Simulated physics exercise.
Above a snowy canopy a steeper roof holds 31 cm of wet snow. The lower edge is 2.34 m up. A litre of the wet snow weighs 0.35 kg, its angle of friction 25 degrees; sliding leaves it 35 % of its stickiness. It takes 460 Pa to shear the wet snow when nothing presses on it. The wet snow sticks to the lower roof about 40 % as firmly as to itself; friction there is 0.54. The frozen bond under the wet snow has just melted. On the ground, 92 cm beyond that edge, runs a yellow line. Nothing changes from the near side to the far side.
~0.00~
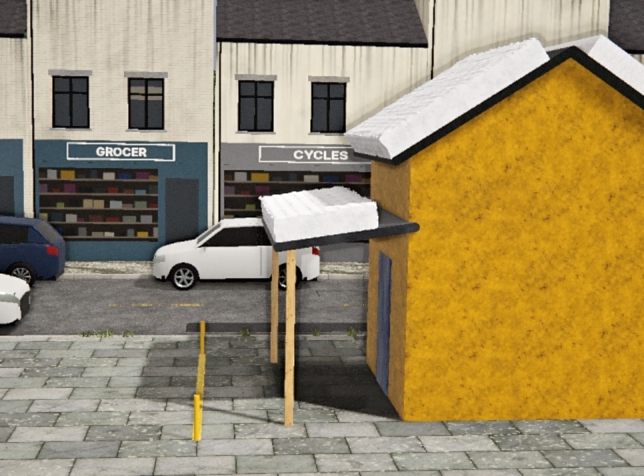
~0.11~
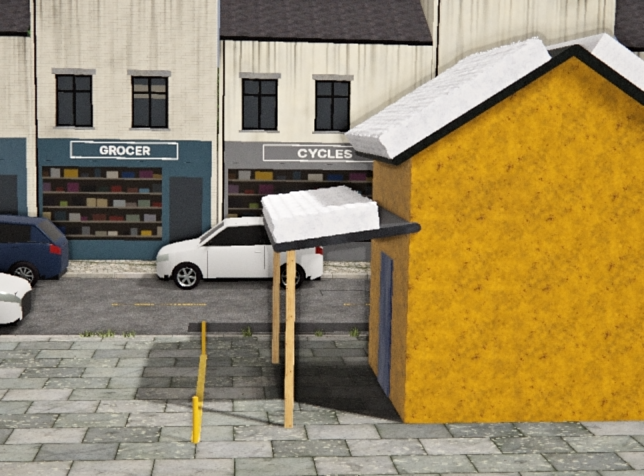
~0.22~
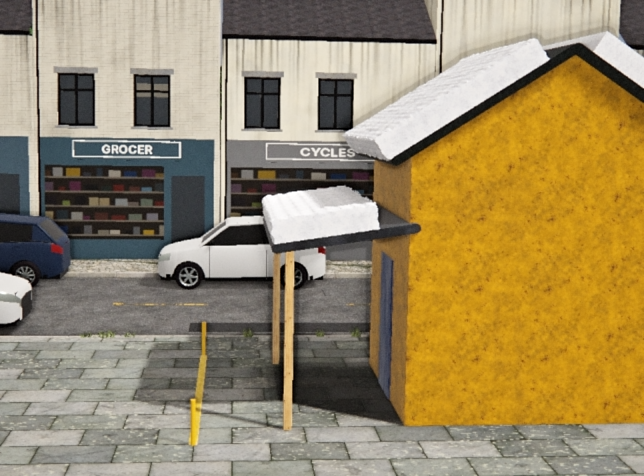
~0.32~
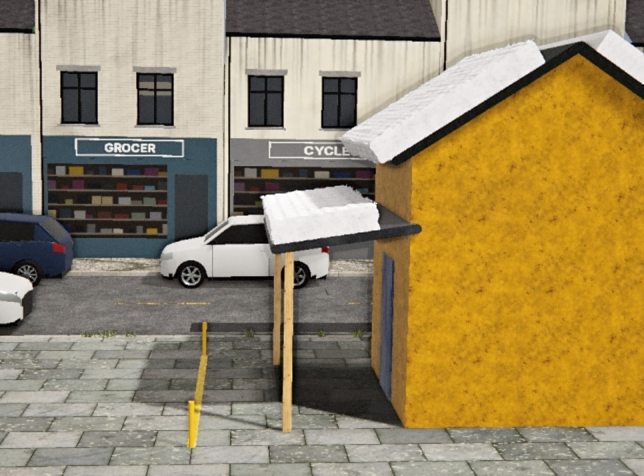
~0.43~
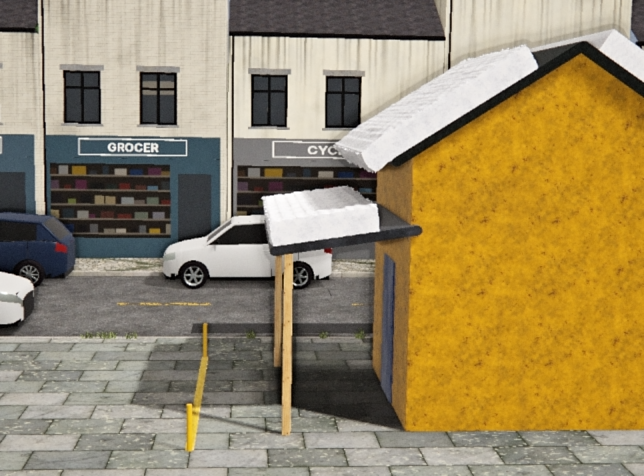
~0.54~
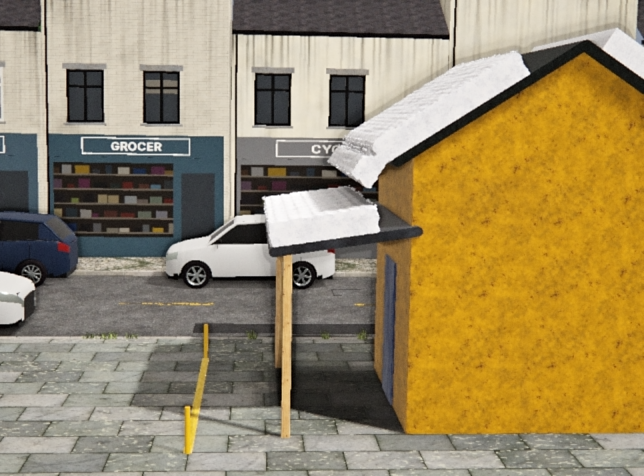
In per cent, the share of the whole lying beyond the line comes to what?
Expect roughly 37 %.
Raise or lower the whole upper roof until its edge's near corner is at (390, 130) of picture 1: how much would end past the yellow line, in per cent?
In that case some 55 per cent.
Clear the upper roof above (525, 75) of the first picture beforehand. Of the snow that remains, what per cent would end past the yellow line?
Then about 30 %.
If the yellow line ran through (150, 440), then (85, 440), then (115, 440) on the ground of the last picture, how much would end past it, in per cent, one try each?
In turn about 25 %, 8 %, 16 %.
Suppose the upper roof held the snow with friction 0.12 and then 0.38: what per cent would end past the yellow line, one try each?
In turn about 45 %, 25 %.
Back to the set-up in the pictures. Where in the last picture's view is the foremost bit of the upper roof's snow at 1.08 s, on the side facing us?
At about (283, 213).
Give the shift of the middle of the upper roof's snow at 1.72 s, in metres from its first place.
Roughly 3.0 m.
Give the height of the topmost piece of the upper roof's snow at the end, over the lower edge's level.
Some 0.6 m.
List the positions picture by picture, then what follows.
The first picture shows leading edge of the wet snow at (390, 137).
The second picture shows leading edge of the wet snow at (389, 154), its middle shifted 1.8 cm.
The third picture shows leading edge of the wet snow at (385, 139), its middle shifted 7.0 cm, 3 % of it past the upper edge, in one piece.
The fourth picture shows leading edge of the wet snow at (379, 157), its middle shifted 16 cm, 7 % of it past the upper edge, in one piece.
The fifth picture shows leading edge of the wet snow at (371, 147), its middle shifted 28 cm, 12 % of it past the upper edge, in one piece.
The sixth picture shows leading edge of the wet snow at (360, 167), its middle shifted 44 cm, 19 % of it past the upper edge, cracking.
After 1.08 s, none is below the lower edge and 0 % is past the line.
After 1.72 s, 23 % is below the lower edge and 6 % is past the line.
After 2.36 s, 54 % is below the lower edge and 35 % is past the line.
After 3.00 s, 56 % is below the lower edge and 37 % is past the line.
After 5.00 s, at the end, 57 % is below the lower edge and 37 % is past the line.
